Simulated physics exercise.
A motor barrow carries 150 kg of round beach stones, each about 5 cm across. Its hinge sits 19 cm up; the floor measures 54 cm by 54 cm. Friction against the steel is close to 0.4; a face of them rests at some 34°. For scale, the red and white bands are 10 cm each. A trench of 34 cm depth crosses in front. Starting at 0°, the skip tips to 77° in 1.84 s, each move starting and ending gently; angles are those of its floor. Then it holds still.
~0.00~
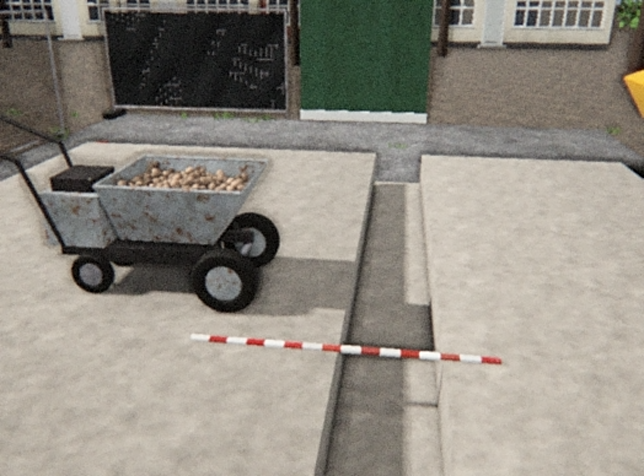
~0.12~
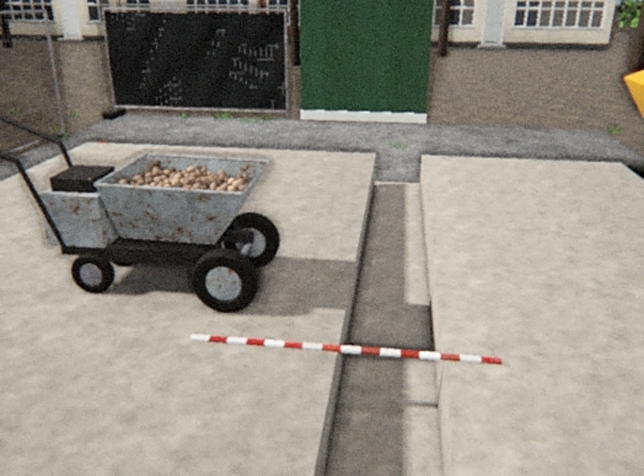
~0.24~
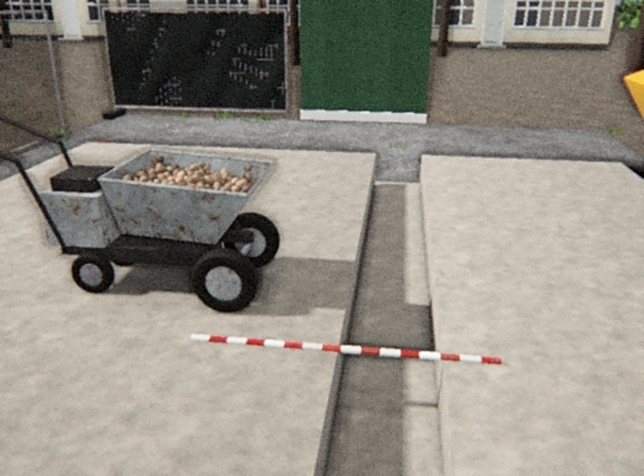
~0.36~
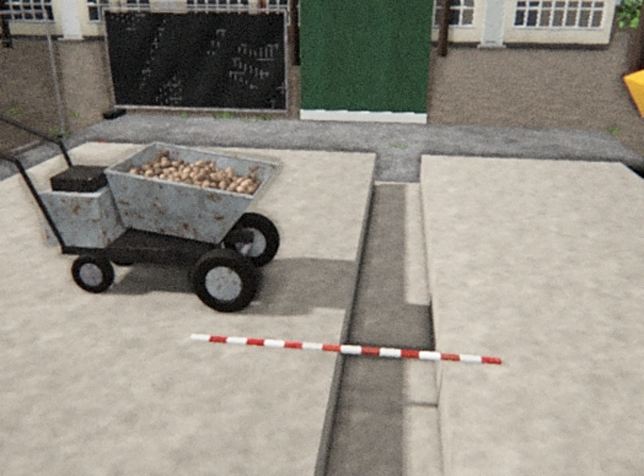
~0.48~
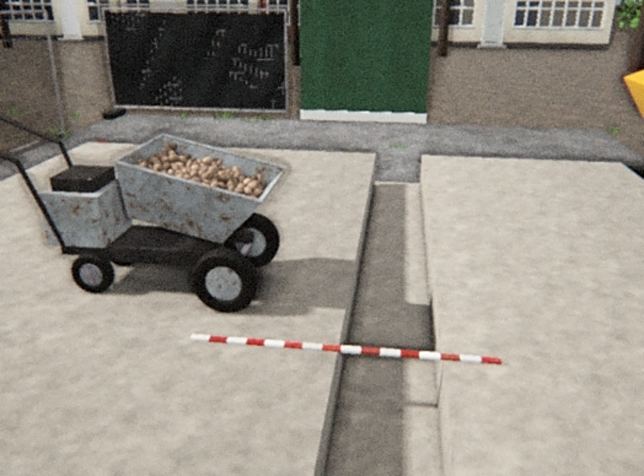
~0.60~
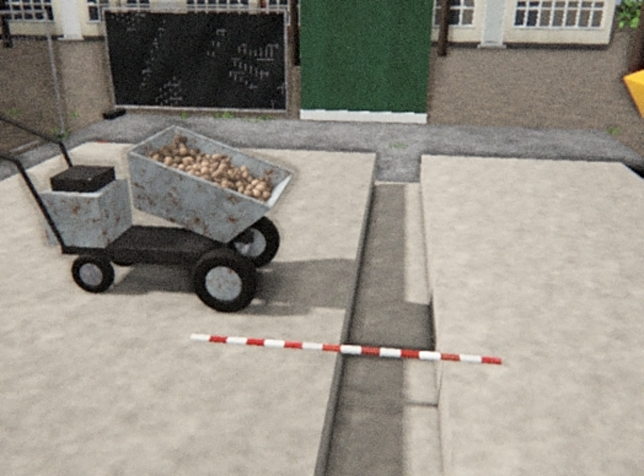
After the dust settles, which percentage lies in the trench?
About 98 per cent.
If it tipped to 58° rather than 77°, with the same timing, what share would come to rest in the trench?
It would be near 45 per cent.
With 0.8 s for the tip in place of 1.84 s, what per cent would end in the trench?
In that case some 100 per cent.
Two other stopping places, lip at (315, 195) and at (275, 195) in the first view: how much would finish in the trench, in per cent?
Near 80 per cent from the first place, 100 from the second.
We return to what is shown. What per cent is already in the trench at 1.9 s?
Some 60 per cent.
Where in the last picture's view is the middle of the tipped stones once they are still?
Around (388, 337).
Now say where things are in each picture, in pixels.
In the first picture, the skip is at 0°, its lip at (240, 194); the top of the load is at (181, 175).
The second picture shows lip at (242, 194), floor tilted 1°, highest stones at (178, 174); the stones move at 0.1 m/s on average.
The third picture shows lip at (247, 196), floor tilted 4°, highest stones at (166, 169); the stones move at 0.3 m/s on average.
The fourth picture shows lip at (254, 198), floor tilted 8°, highest stones at (163, 164); the stones move at 0.4 m/s on average.
The fifth picture shows lip at (262, 202), floor tilted 13°, highest stones at (165, 155); the stones move at 0.4 m/s on average.
In the sixth picture, the skip is at 19°, its lip at (272, 208); the top of the load is at (175, 148); the stones move at 0.5 m/s on average.
After 1.4 s the floor is at 65°; 97 % in the skip, 3 % short of the trench, 1 % in the trench; the foremost stones are at (350, 273).
After 1.9 s the floor is at 77°; 36 % in the skip, 6 % short of the trench, 59 % in the trench; the foremost stones are at (431, 347).
After 2.3 s the floor is at 77°; 14 % in the skip, 6 % short of the trench, 80 % in the trench; the foremost stones are at (430, 345).
After 4.2 s the floor is at 77°; 0 % in the skip, 2 % short of the trench, 98 % in the trench; the foremost stones are at (430, 345).
